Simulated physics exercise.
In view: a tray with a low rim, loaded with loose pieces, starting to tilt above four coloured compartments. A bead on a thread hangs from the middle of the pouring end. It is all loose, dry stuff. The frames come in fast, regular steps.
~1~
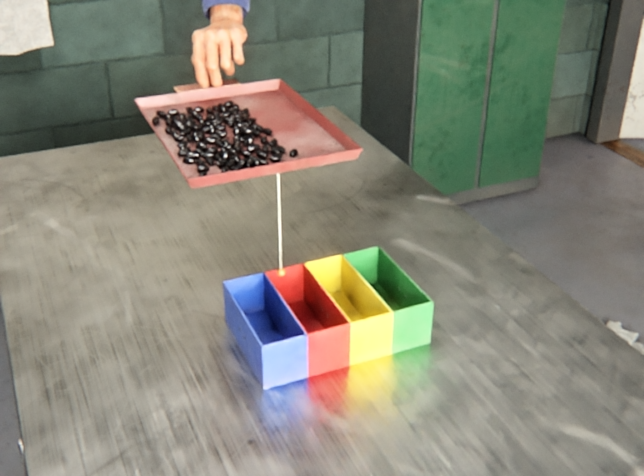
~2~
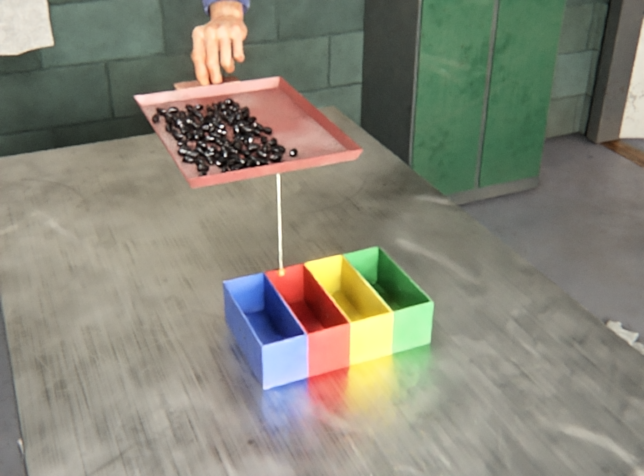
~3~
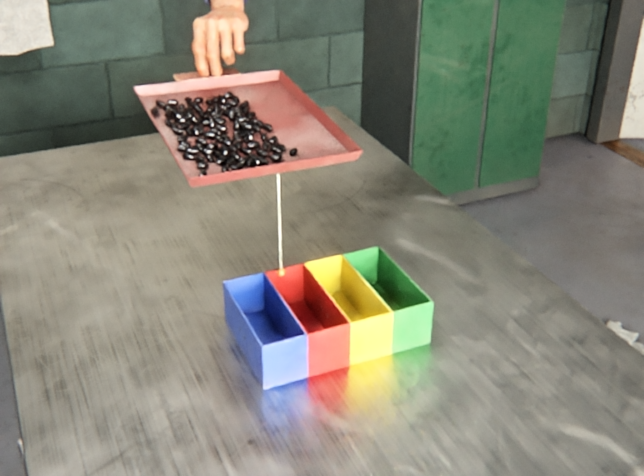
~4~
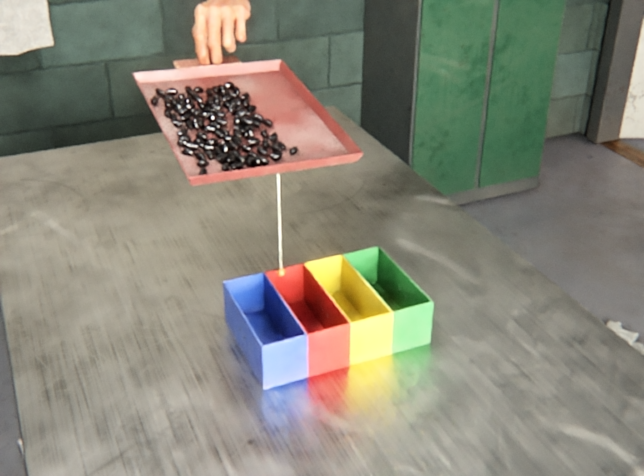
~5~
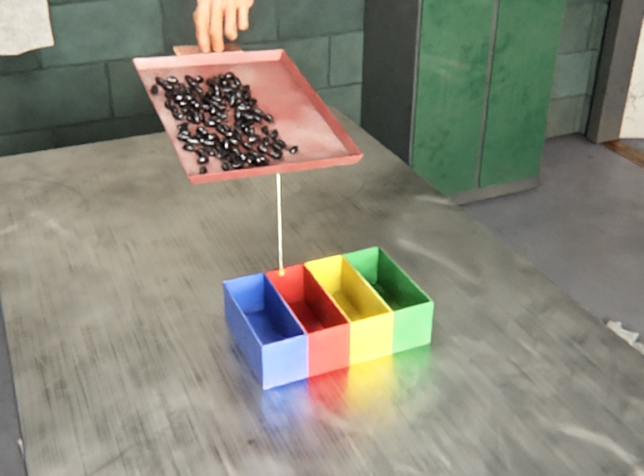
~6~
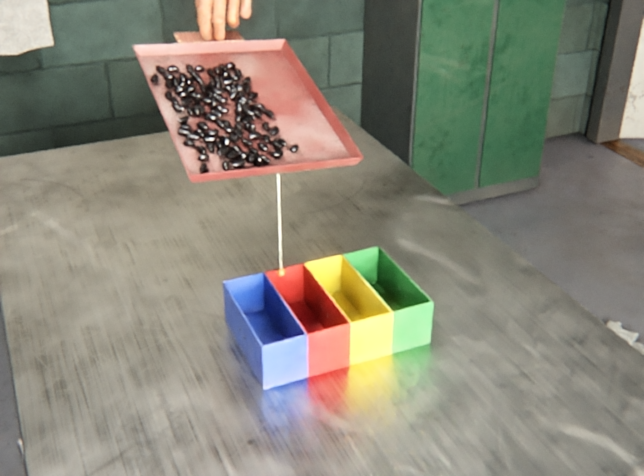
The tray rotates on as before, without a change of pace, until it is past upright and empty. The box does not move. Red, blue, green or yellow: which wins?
It favours the yellow compartment.
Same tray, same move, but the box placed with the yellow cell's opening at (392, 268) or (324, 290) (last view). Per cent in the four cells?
Roughly 80 per cent, and 90 per cent.
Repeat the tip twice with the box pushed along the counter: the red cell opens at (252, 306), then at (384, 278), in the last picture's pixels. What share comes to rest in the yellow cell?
About 20 and 0 per cent.
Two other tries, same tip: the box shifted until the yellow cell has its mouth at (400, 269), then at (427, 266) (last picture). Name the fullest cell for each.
One: The red one. Two: Blue.
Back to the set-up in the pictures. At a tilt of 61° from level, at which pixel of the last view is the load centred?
Near (300, 154).
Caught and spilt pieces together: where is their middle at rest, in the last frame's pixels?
Close to (340, 322).
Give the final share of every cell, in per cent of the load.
Blue cell near 10; red cell near 30; yellow cell near 40; green cell near 20.
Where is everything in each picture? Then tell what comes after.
In the first picture, corners of the pouring end at (191, 177) and (356, 148), level; middle of the load at (220, 134), black beans; bead on its thread at (281, 272); blue cell at (285, 358); red cell at (329, 346); yellow cell at (371, 335); green cell at (412, 324).
In the second picture, corners of the pouring end at (191, 177) and (356, 148), level; middle of the load at (220, 133).
In the third picture, corners of the pouring end at (191, 176) and (357, 149), tipped barely, lowest at the right corner; middle of the load at (220, 129).
In the fourth picture, corners of the pouring end at (192, 175) and (357, 151), tipped a little, lowest at the right corner; middle of the load at (221, 123).
In the fifth picture, corners of the pouring end at (192, 173) and (357, 153), tipped a little, lowest at the right corner; middle of the load at (221, 116).
In the sixth picture, corners of the pouring end at (193, 172) and (358, 155), tipped clearly, lowest at the right corner; middle of the load at (222, 110); blue cell at (285, 358); red cell at (329, 346); yellow cell at (371, 335); green cell at (412, 324).
Soon, tray tipped steeply; most on the tray; a stray few in the yellow cell; a small part falling or outside the box.
A while on, tray tipped right over; a small part on the tray; about a quarter in the yellow cell; about a quarter in the red cell; a small part in the green cell; a small part in the blue cell; about a quarter falling or outside the box.
Towards the end, tray tipped past a quarter turn; about a third in the yellow cell; about a quarter in the red cell; about a quarter in the green cell; a small part in the blue cell; a stray few falling or outside the box.
Finally, tray tipped past a quarter turn; about a third in the yellow cell; about a quarter in the red cell; about a quarter in the green cell; a small part in the blue cell; a stray few outside the box.
